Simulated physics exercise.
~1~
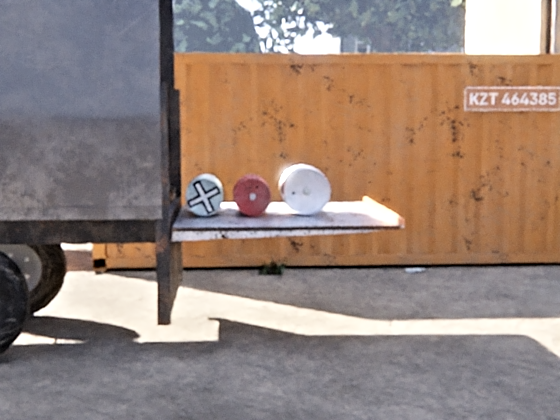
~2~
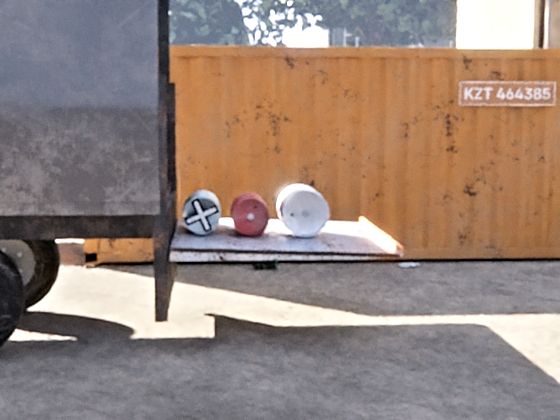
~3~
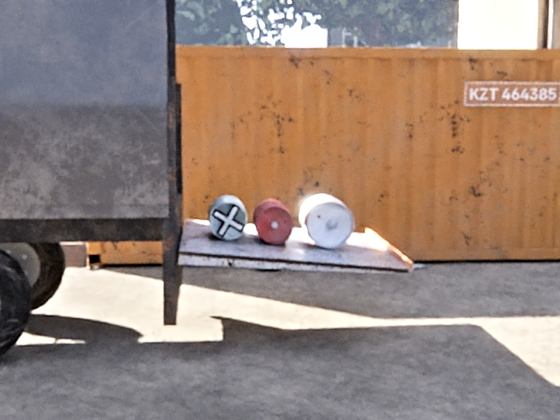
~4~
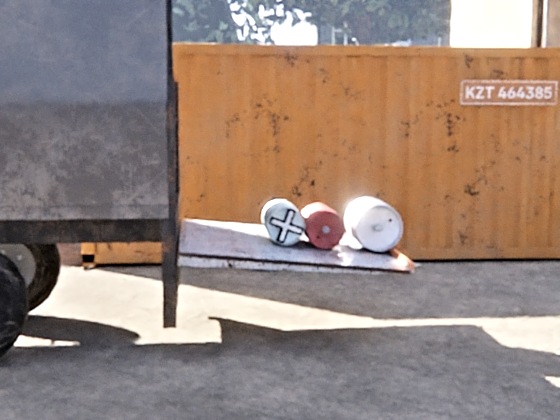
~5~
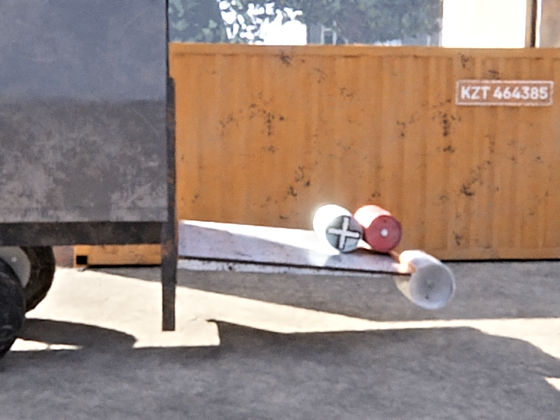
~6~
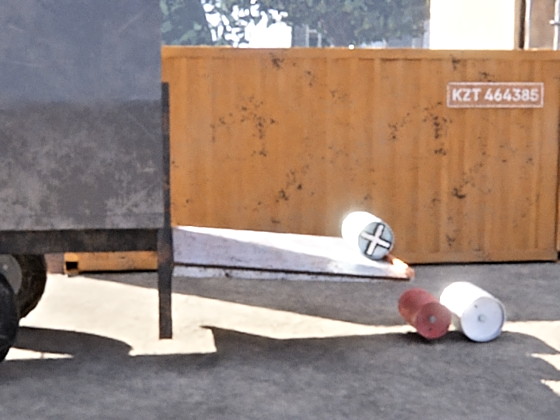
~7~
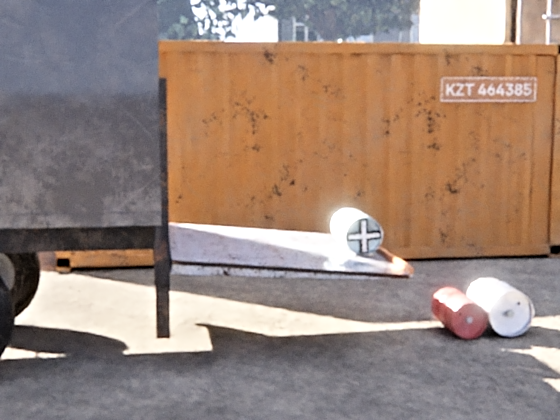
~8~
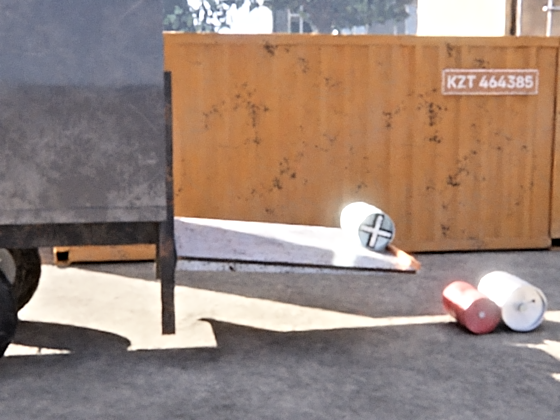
Three kegs, one marked with a cross, one red and one white, sit side by side on a tail-lift platform behind a truck, in front of an orange container. The platform lowers toward the ground and its outer edge tips down to the right. The kegs begin to roll right down the slope, the white one leading. The white keg goes over the edge first, and the red one follows it over the stop onto the pavement. The cross-marked keg halts at the platform's edge, while the red and white kegs end up together on the ground.
